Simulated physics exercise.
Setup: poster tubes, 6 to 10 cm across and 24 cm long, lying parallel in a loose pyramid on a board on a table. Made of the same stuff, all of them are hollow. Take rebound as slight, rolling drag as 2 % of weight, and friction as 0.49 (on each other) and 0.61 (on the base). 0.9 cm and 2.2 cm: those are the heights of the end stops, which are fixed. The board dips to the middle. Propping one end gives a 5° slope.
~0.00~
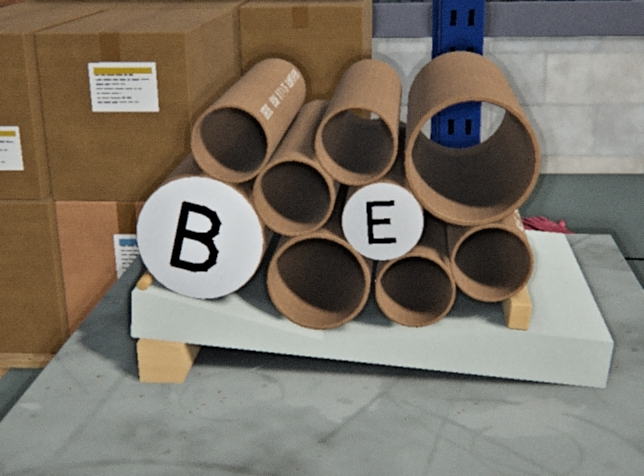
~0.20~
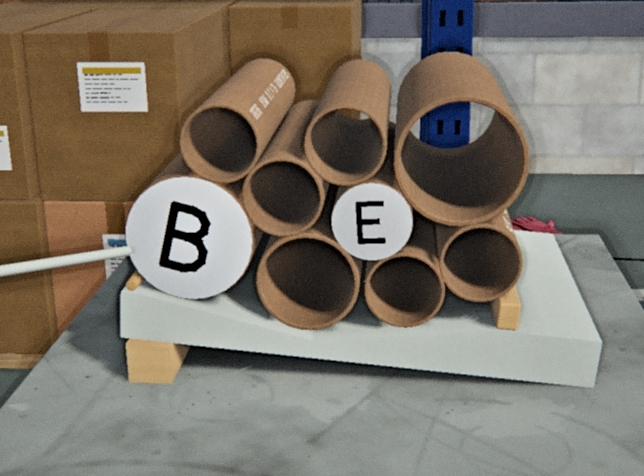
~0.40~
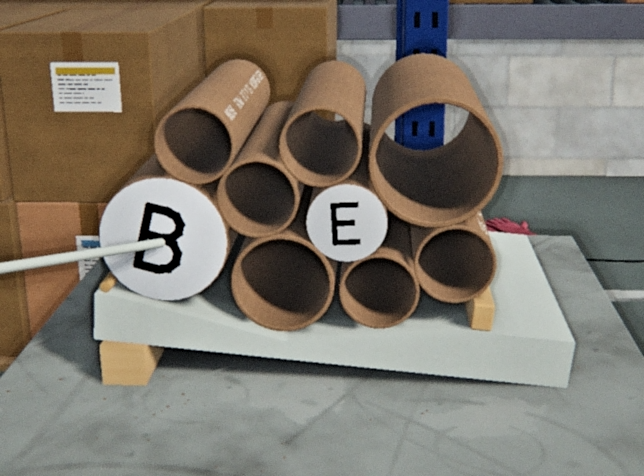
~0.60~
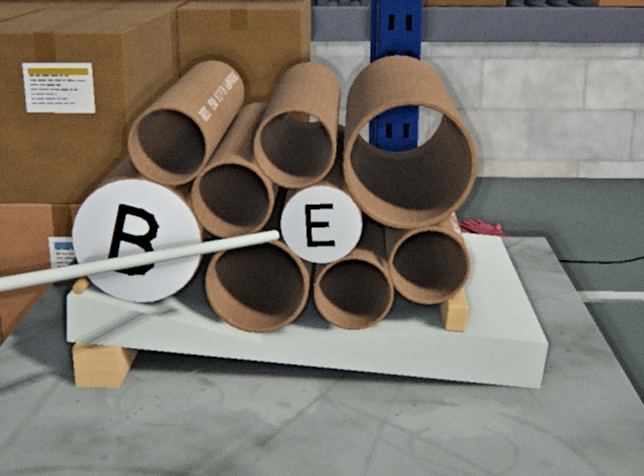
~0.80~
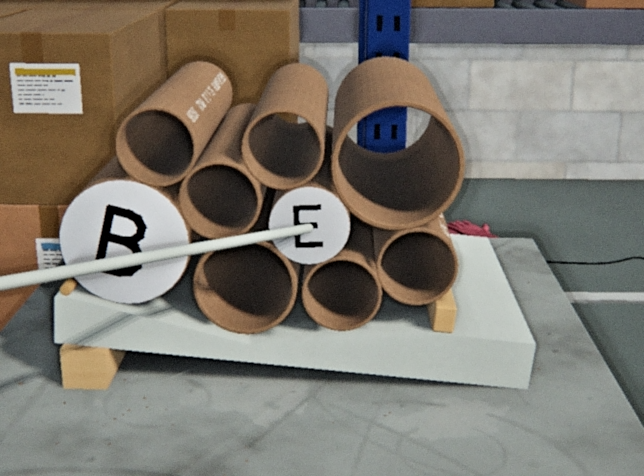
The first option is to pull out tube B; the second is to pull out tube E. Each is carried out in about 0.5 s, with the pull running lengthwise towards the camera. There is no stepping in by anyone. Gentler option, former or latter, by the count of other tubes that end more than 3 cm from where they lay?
Latter.
First choice, 0.86 s in, 3 now displaced over 3 cm; the one last seen at (156, 147) 4.1 cm left and 9 cm down.
First choice, at rest by 1.5 s, 3 moved over 3 cm; not one off the ends of the board; the one last seen at (156, 147) 4.6 cm left and 9 cm down; top of the pile 23 cm high, from 23 cm.
Second choice, 0.69 s in, 0 now displaced over 3 cm.
Second choice, at rest by 0.9 s, 0 moved over 3 cm; not one off the ends of the board; top of the pile 23 cm high, from 23 cm.
